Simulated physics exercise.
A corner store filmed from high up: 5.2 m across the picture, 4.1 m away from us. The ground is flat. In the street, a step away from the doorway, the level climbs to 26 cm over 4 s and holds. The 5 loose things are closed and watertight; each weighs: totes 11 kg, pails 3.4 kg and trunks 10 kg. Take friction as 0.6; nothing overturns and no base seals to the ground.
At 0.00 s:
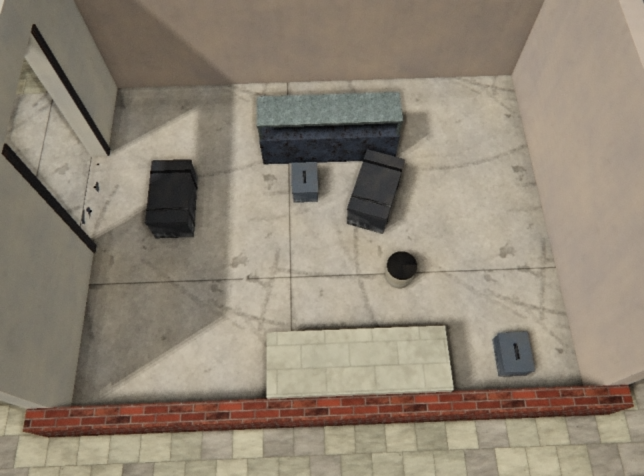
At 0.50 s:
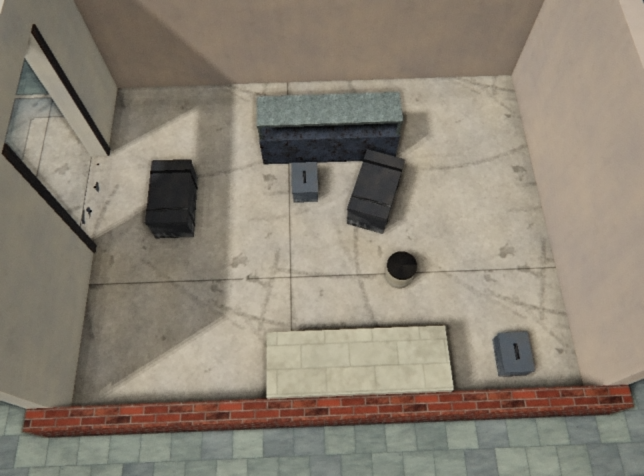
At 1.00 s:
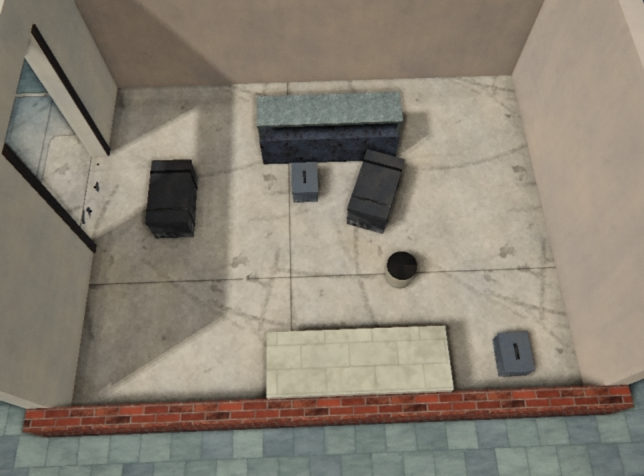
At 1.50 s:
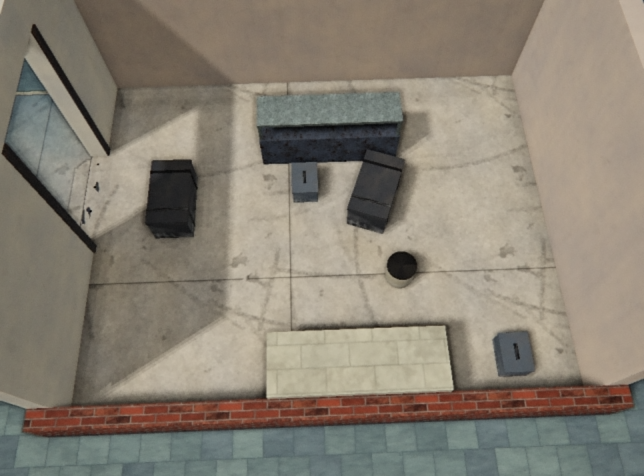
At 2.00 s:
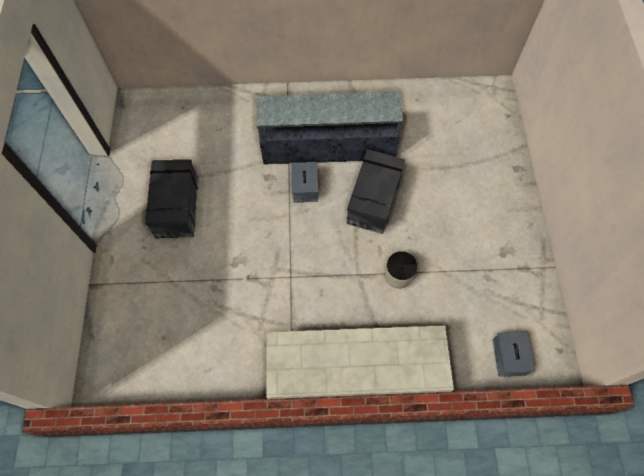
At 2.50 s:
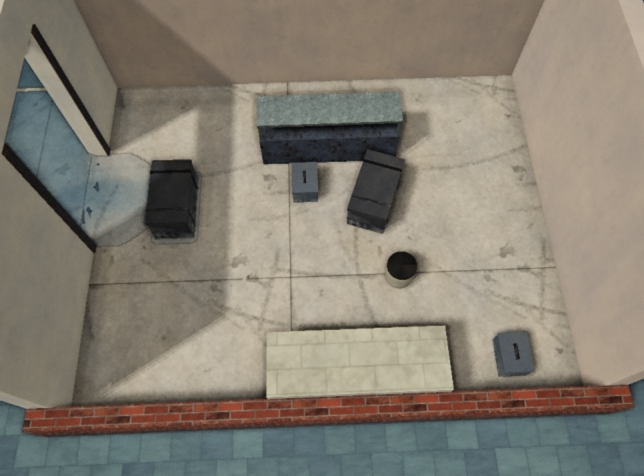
Water spreads over the street outside, then seeps through the left doorway onto the shop floor.
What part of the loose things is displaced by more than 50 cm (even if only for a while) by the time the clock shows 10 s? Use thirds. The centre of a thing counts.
That comes to at least two thirds.
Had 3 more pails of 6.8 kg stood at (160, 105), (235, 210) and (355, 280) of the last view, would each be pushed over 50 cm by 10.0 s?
In that order: Short of it, more, more.
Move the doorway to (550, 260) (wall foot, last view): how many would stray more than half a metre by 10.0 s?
Then 4.
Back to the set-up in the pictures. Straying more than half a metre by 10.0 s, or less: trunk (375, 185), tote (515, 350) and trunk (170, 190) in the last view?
In turn: More, short of it, past it.
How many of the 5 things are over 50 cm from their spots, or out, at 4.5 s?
I count 1.
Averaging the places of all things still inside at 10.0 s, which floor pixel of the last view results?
Near (487, 265).
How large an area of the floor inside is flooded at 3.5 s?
Some 4.0 m2.
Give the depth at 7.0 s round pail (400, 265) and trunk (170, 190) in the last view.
About 7 and 6 cm.
After 3.5 s 1 of 5 are over 50 cm from their spots; 0 afloat.
After 4.5 s 1 of 5 are over 50 cm from their spots; 0 afloat.
After 7.0 s 4 of 5 are over 50 cm from their spots; 2 afloat.
After 10.0 s 4 of 5 are over 50 cm from their spots, and 4 have been at some point; 5 afloat.
